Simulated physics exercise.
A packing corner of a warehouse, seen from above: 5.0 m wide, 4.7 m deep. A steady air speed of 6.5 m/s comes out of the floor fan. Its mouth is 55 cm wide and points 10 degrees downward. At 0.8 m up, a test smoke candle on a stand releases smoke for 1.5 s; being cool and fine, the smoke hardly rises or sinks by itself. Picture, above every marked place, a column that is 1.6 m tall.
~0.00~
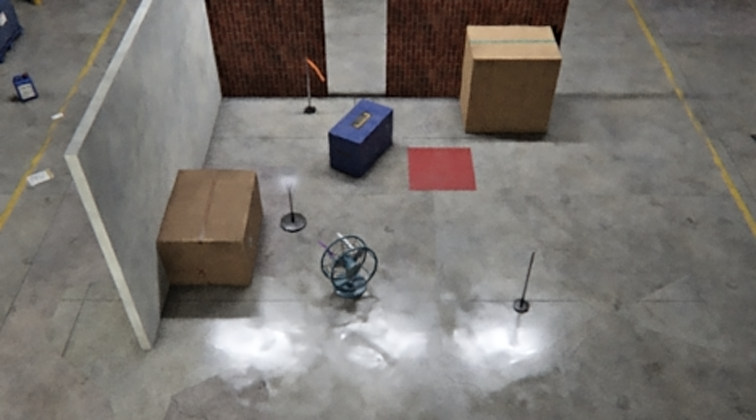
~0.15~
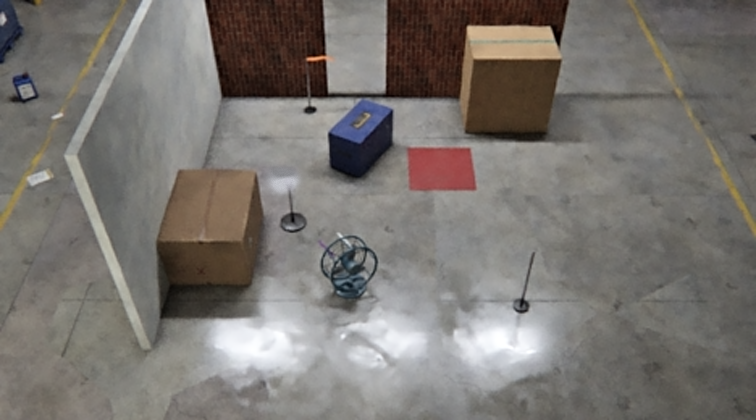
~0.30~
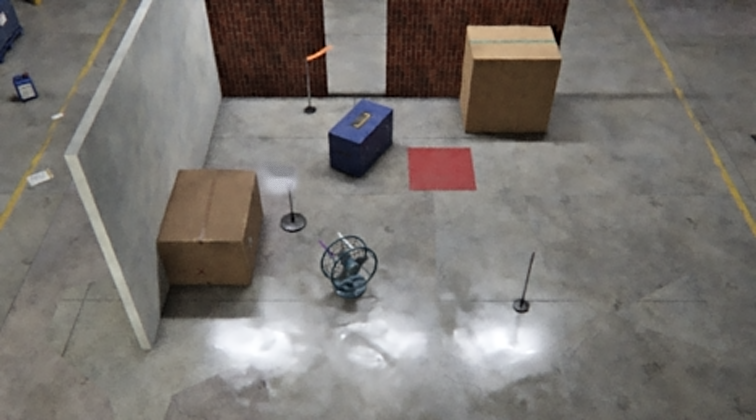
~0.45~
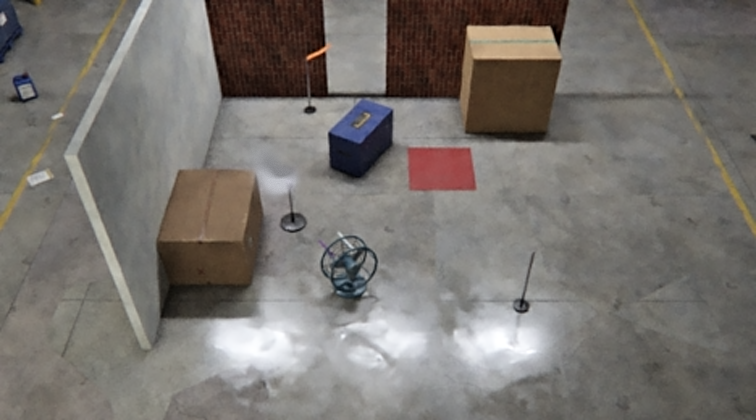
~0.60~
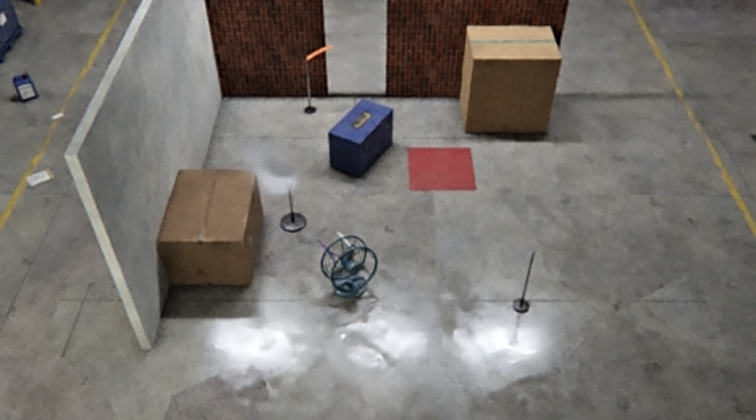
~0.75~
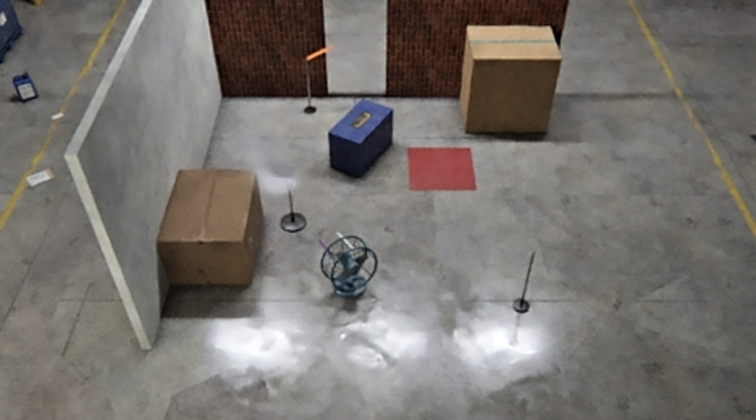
A pale wall stands at left as faint smoke spreads back-left and an orange ribbon flutters.
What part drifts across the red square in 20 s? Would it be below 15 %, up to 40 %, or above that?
I would say less than 15 %.
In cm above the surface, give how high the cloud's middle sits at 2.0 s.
Roughly 100 cm up.
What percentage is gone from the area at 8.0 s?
Roughly 80 percent at that time.
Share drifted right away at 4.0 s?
20 per cent.
By 2.0 s, 2 % is gone from the area; 0 % has passed over the red square, and the middle of the rest is near (269, 138).
By 4.0 s, 22 % is gone from the area; 0 % has passed over the red square, and the middle of the rest is near (261, 109).
By 8.0 s, 77 % is gone from the area; 0 % has passed over the red square, and the middle of the rest is near (248, 48).
By 20.0 s, 98 % is gone from the area; 0 % has passed over the red square.
